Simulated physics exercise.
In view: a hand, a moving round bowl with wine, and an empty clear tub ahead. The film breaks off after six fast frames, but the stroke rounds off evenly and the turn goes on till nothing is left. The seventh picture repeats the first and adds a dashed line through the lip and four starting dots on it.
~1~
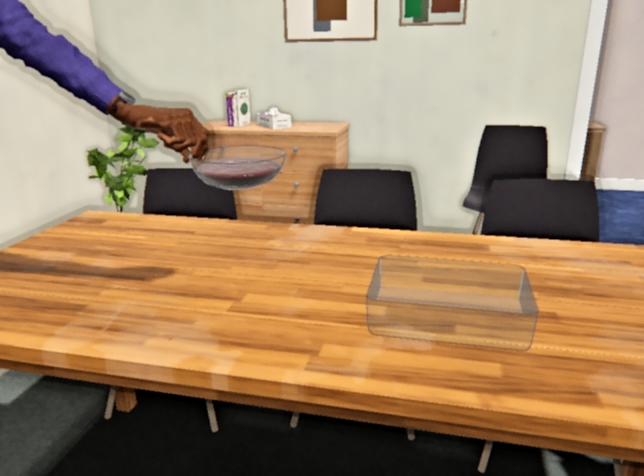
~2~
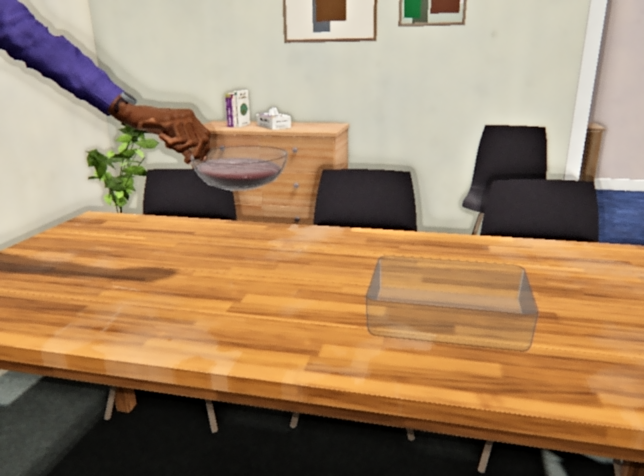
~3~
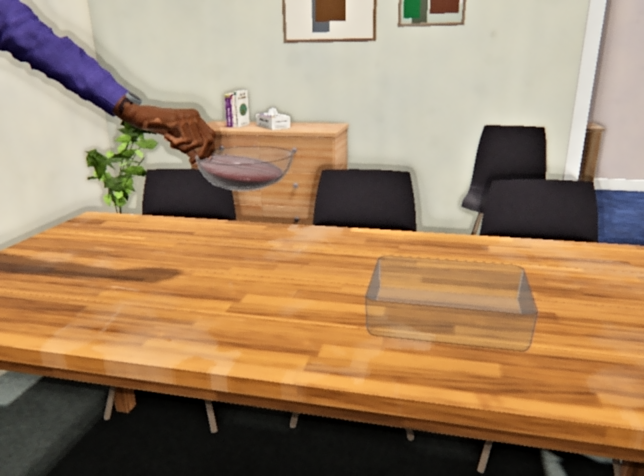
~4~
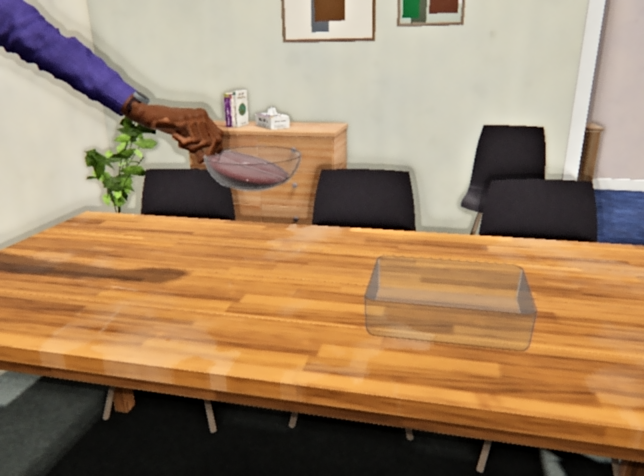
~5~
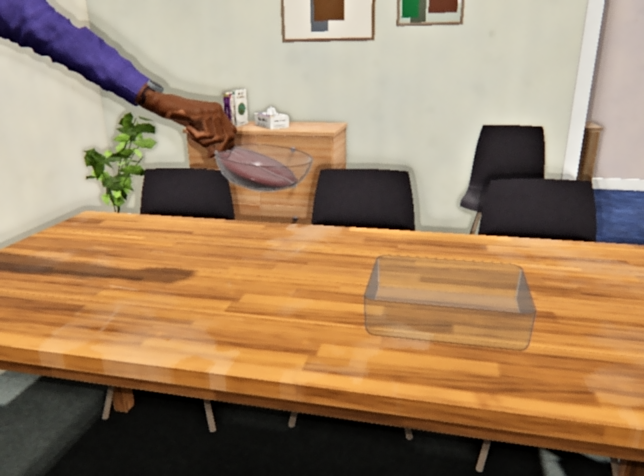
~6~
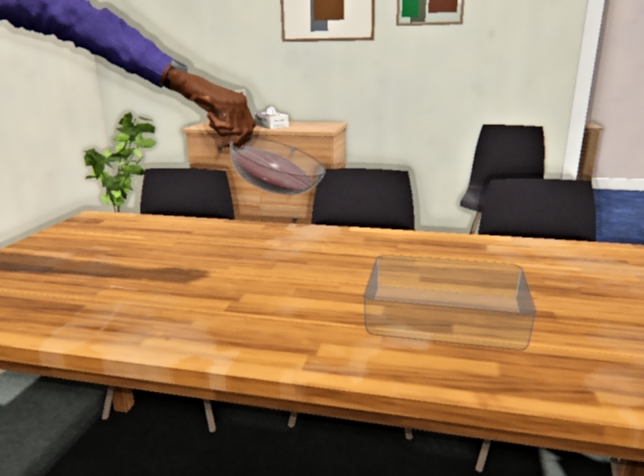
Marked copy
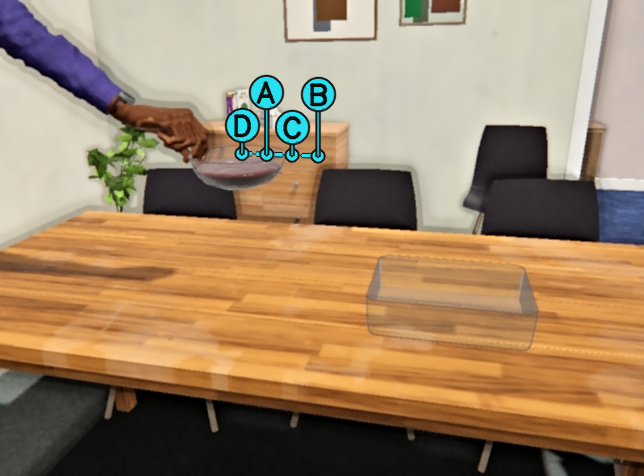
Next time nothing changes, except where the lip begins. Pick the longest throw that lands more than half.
Use place A.
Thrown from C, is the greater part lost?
No, not at all.
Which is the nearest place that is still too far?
It is D.
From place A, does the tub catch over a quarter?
Yes, clearly.
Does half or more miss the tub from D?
Yes, it does.
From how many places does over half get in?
Three of them.
On the marked copy, A at (266, 154); B at (318, 156); C at (292, 155); D at (242, 153).
If A is chosen, about 63 % lands in the tub, 24 % falls short and 14 % goes beside or beyond.
If B is chosen, about 70 % lands in the tub, 4 % falls short and 26 % goes beside or beyond.
If C is chosen, about 74 % lands in the tub, 9 % falls short and 18 % goes beside or beyond.
If D is chosen, about 30 % lands in the tub, 63 % falls short and 6 % goes beside or beyond.
